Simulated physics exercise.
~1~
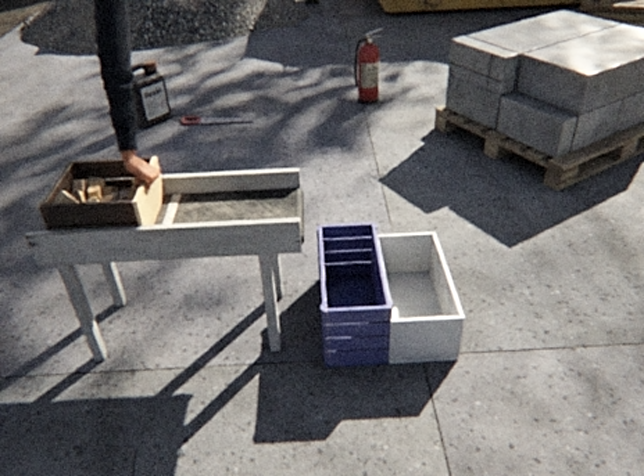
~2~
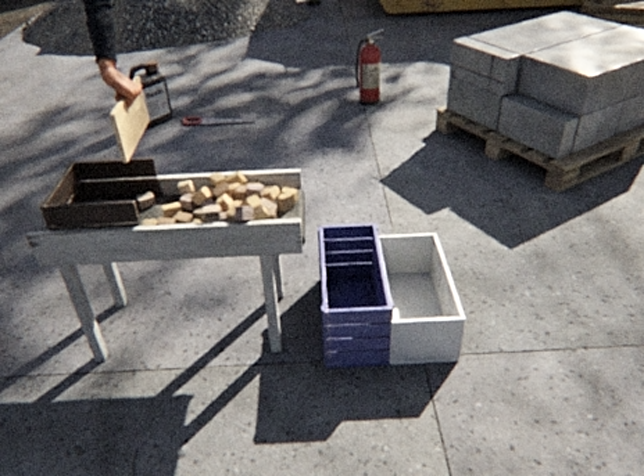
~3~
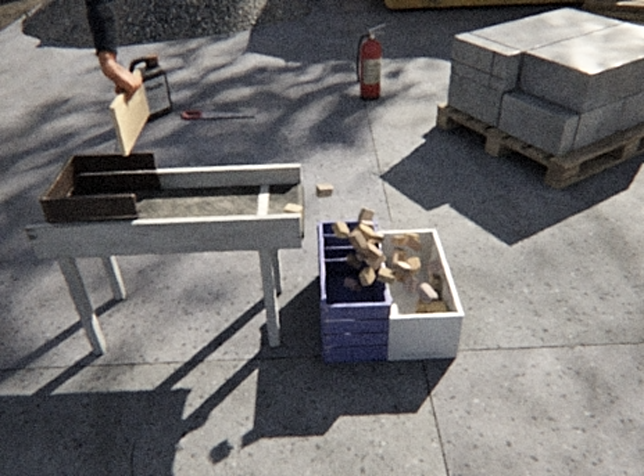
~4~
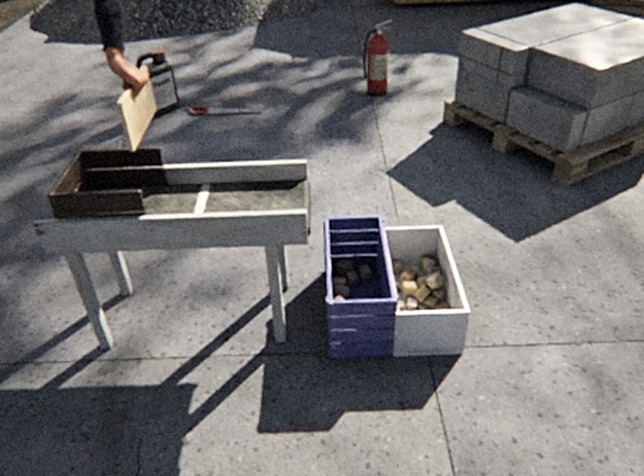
On a paved yard, a hand lifted a wooden board from a pen of small wood blocks, and they rode rightward along a raised belt, tumbled off the end and settled in the purple-blue crate and the white tub beyond it.
